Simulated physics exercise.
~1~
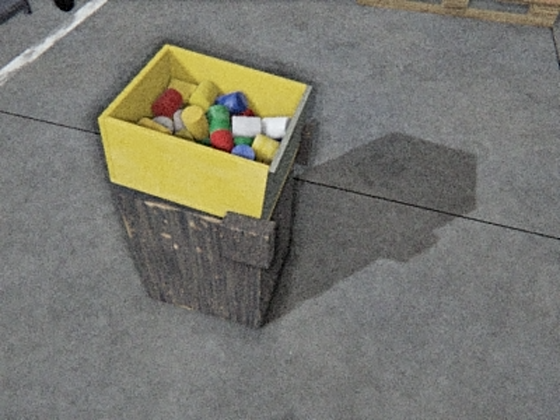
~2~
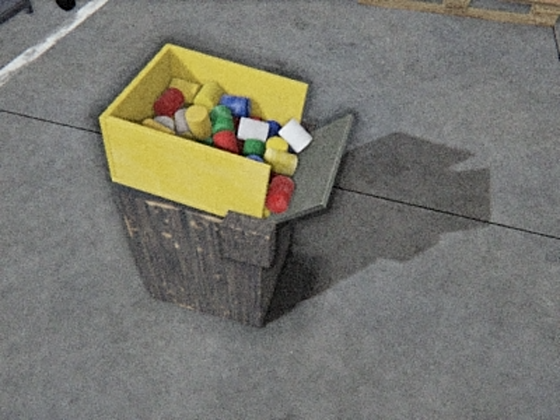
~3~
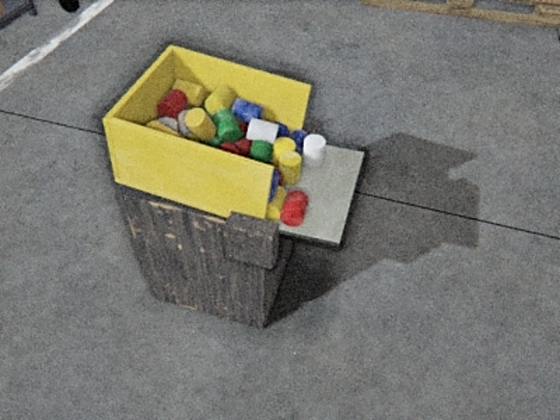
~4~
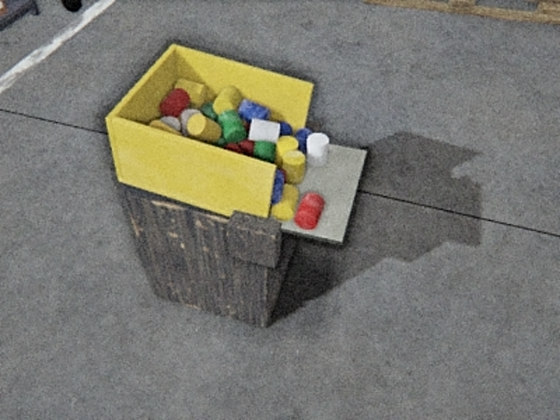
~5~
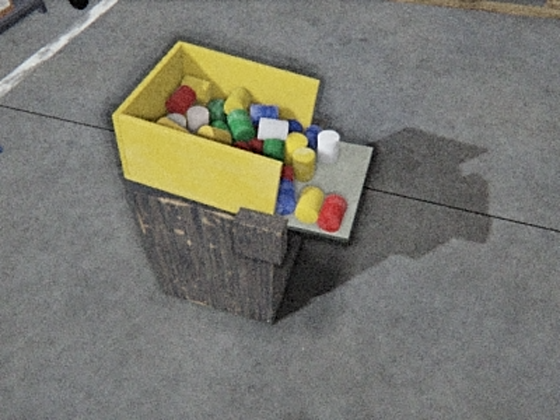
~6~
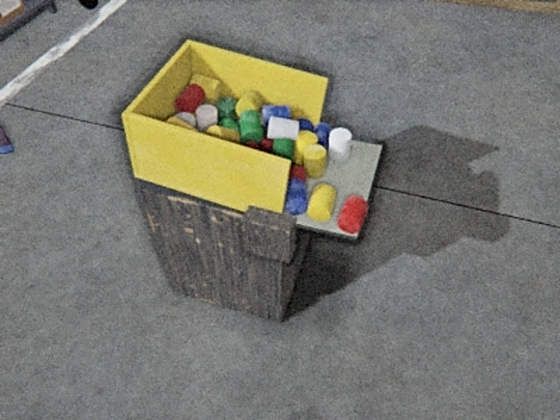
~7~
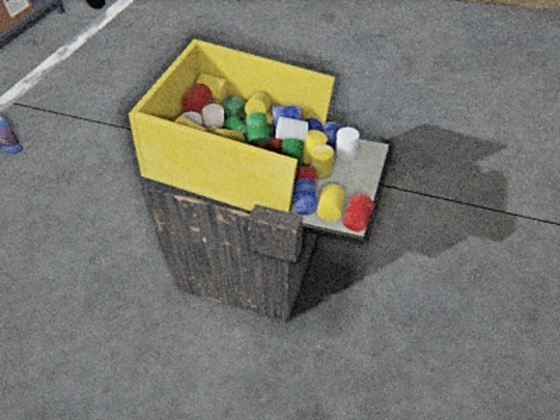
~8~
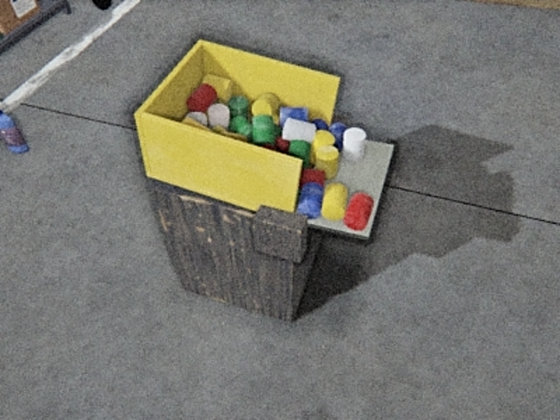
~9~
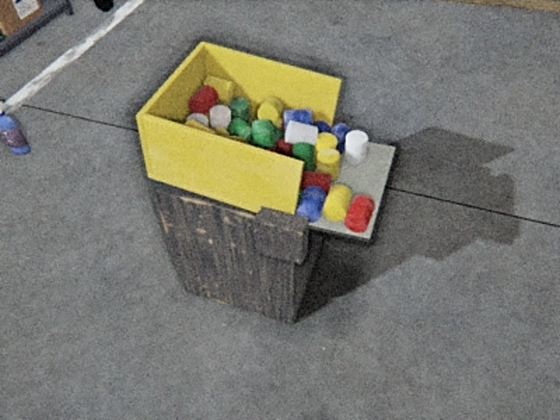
A yellow open-topped box stood on a dark wooden stand, full of colourful little jars, when its right-hand end swung down and lay out flat like a shelf; several jars slid and tumbled onto it, but none fell to the ground.
